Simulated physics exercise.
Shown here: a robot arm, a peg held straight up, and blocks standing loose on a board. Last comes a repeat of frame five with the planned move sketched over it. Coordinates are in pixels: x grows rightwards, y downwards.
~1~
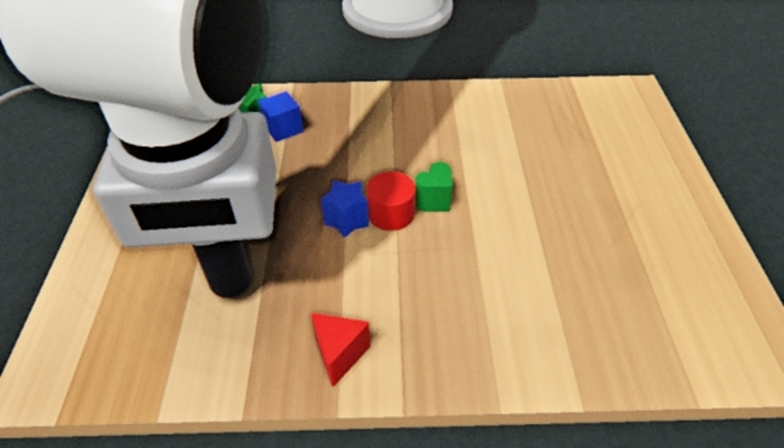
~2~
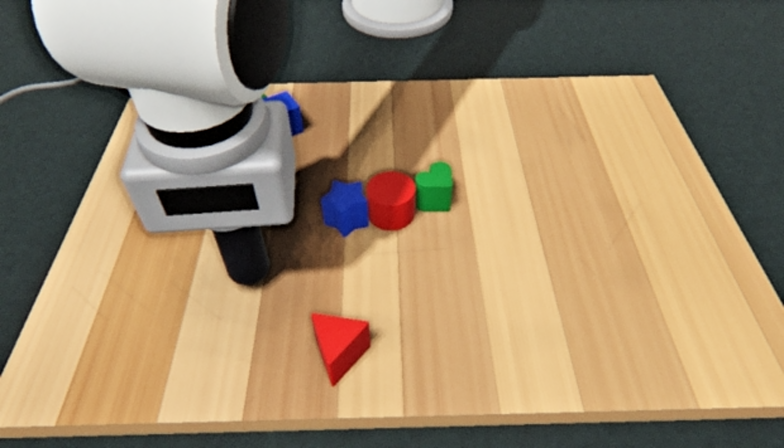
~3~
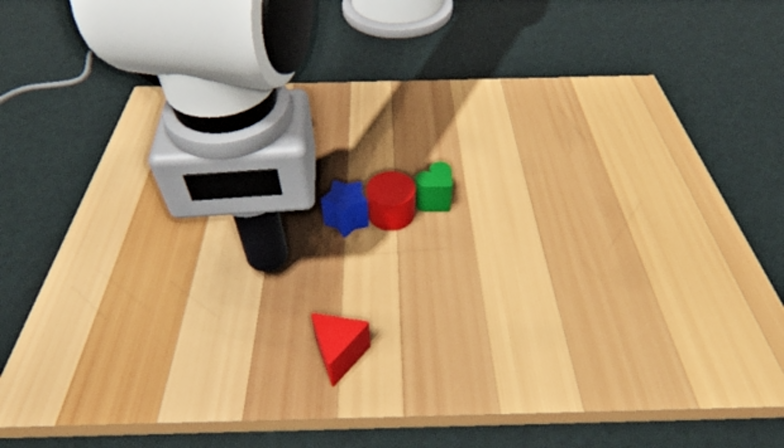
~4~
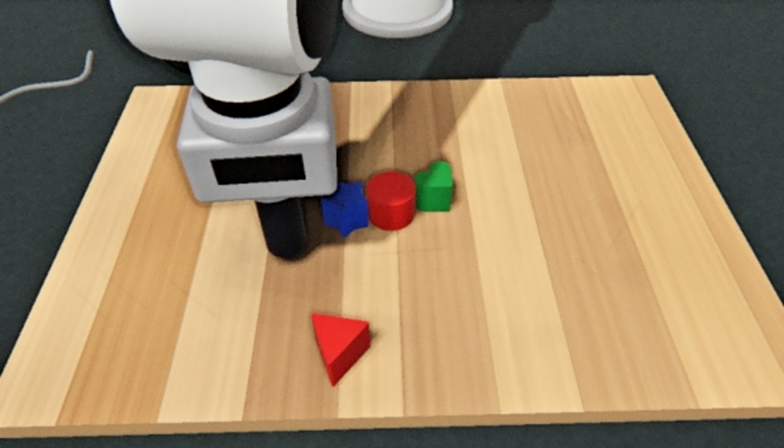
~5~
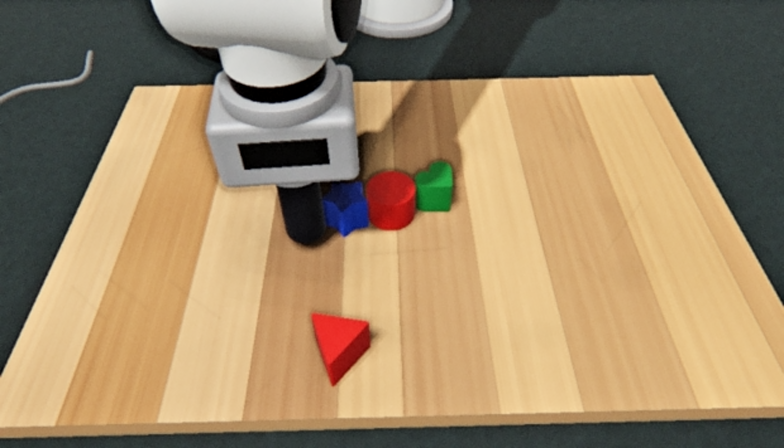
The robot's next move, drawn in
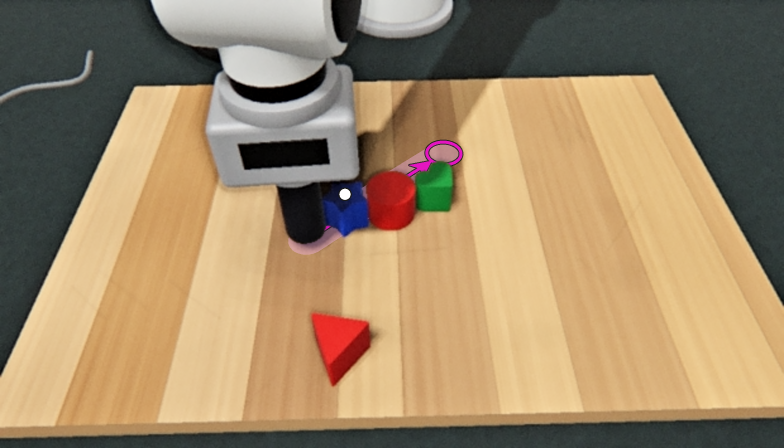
On a wooden board scattered with colored blocks, a robot arm slid its black peg steadily up and to the right, drawing close beside the blue star while the blocks in view stayed still.
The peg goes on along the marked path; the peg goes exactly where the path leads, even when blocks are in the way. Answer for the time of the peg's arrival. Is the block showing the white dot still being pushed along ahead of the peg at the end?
I expect so.
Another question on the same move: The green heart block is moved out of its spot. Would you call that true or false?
The statement is true.
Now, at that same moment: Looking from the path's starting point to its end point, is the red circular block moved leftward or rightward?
The answer is right: Facing from the path's start to its end, that's where the red circular block shifts.
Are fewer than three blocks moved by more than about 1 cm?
No, it doesn't check out.
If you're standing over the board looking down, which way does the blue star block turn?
Clockwise, looking down.
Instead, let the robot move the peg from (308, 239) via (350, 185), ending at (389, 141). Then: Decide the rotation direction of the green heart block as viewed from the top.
Verdict: Counterclockwise.
Drawn move, from (308, 239) directly to (444, 153); the dot is on the blue star block.
The first path, step by step. One third of the way, peg (357, 199); blue star block (389, 170), turned 30° clockwise; red circular block (429, 181); green heart block (467, 169), turned 45° anticlockwise.
Two thirds of the way, peg (403, 170); blue star block (433, 144), turned 25° clockwise; red circular block (444, 180); green heart block (477, 169), turned 70° anticlockwise.
At the end, peg (445, 144); blue star block (476, 120), turned 30° clockwise; red circular block (444, 180); green heart block (477, 169), turned 70° anticlockwise.
